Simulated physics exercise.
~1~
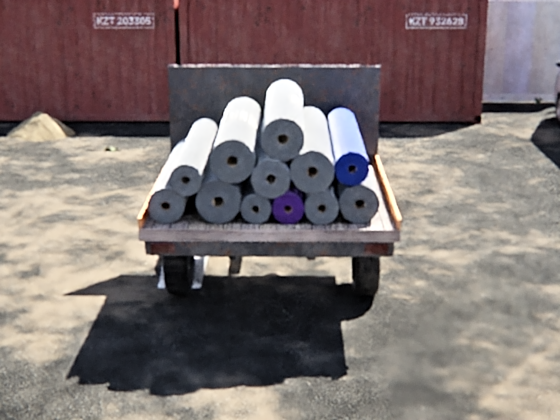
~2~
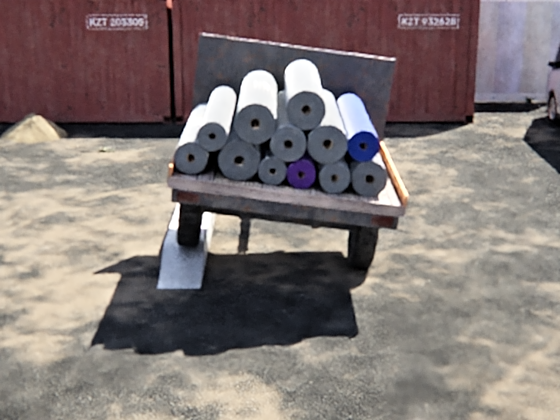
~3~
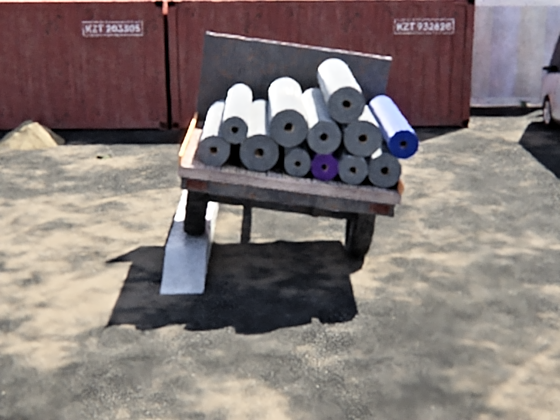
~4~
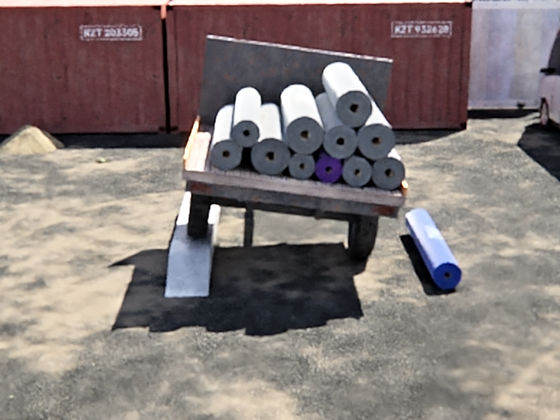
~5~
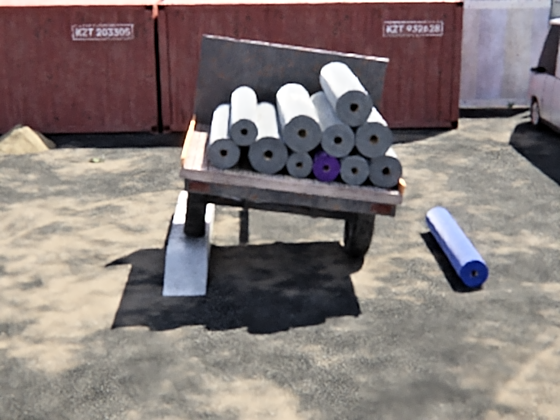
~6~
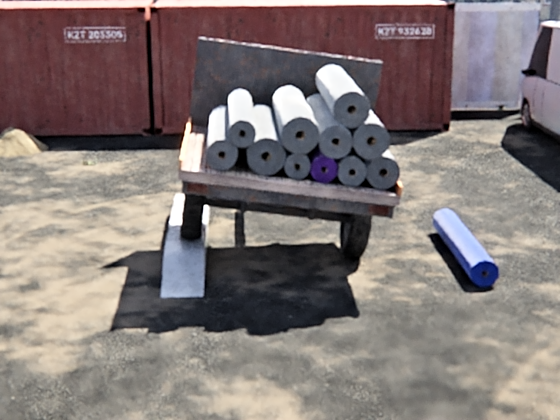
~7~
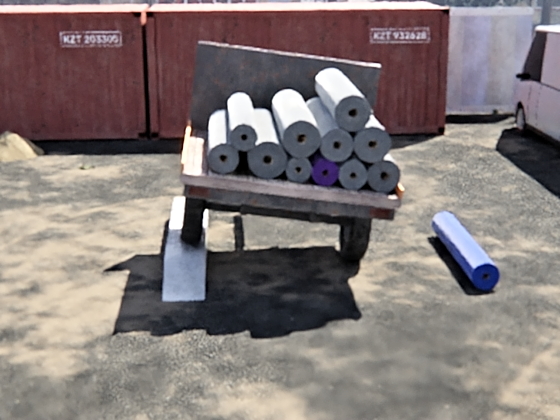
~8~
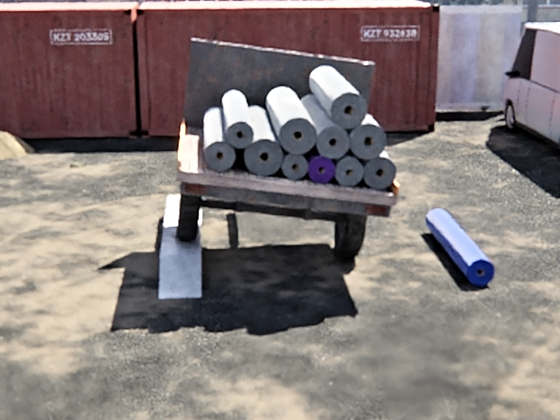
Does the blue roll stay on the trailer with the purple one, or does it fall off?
The blue roll falls off the right side and ends up on the ground, while the purple roll is still aboard the trailer.
